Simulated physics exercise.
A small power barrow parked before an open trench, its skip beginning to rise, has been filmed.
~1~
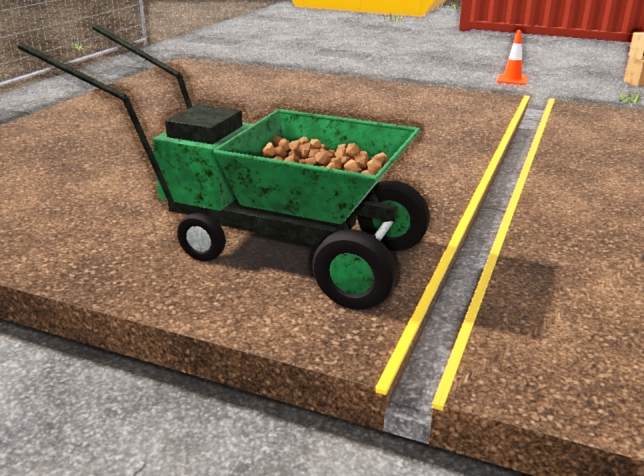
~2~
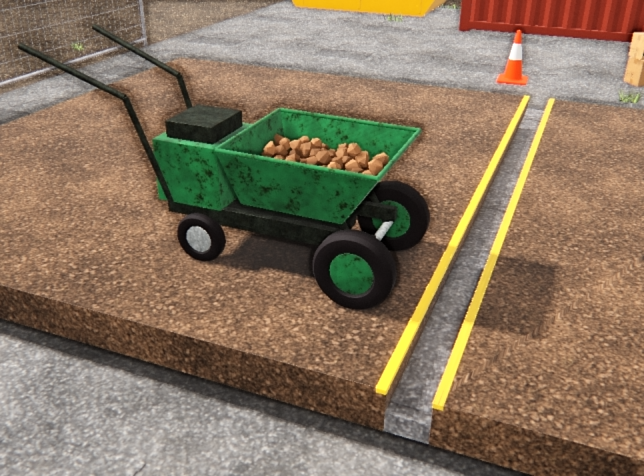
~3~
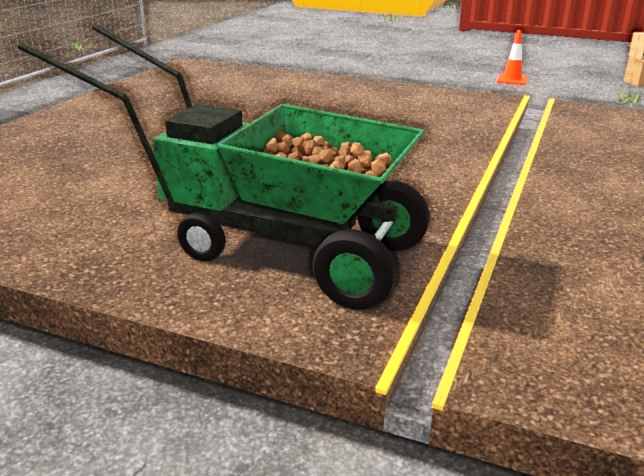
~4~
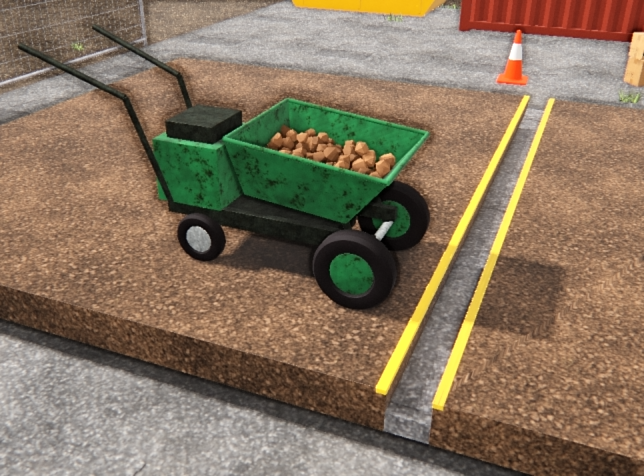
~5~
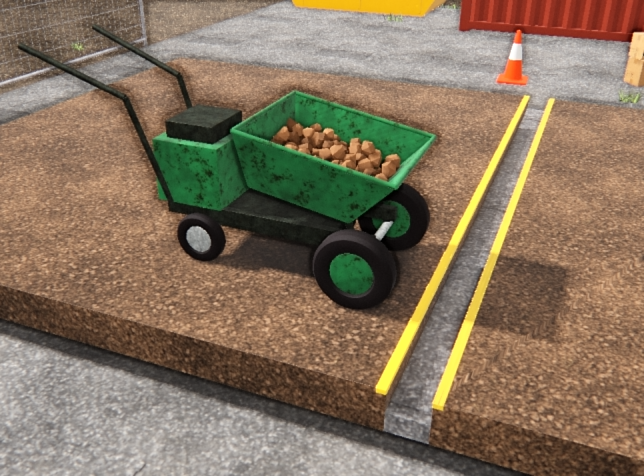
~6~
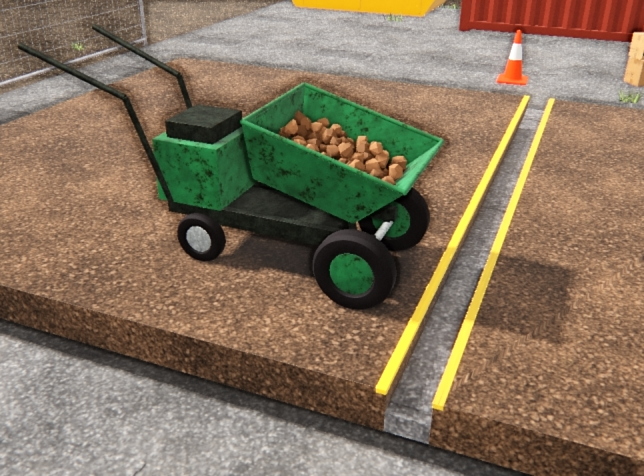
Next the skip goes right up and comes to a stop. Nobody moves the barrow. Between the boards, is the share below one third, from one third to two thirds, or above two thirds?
Between the boards the share is below one third.
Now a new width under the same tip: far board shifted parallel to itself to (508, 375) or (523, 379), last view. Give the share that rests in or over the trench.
Estimated share: Try 1 approx. 70 in a hundred, try 2 approx. 90 in a hundred.
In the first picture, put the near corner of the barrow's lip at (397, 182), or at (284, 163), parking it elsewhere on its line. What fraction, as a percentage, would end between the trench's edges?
0 and 40 in a hundred, in that order.
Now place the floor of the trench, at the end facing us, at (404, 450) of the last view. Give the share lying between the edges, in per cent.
It works out to some 10 percent.
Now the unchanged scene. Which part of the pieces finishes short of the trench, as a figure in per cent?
Roughly 0 in a hundred.
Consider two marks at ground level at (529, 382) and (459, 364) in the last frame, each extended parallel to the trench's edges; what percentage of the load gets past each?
Some 20 and some 80 per cent, respectively.
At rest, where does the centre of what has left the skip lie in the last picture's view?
Once it all stops, the middle lies near (518, 296).
Just after the last frame, skip tipped steeply; every one in the skip.
A moment on, skip tipped right over; the larger part in the skip; about a tenth beyond it; just a few falling.
Further on, skip tipped right over; roughly a quarter in the skip; the larger part beyond it.
When it is over, skip tipped right over; about a tenth in the skip; about a tenth in or heaped over the trench; the larger part beyond it.
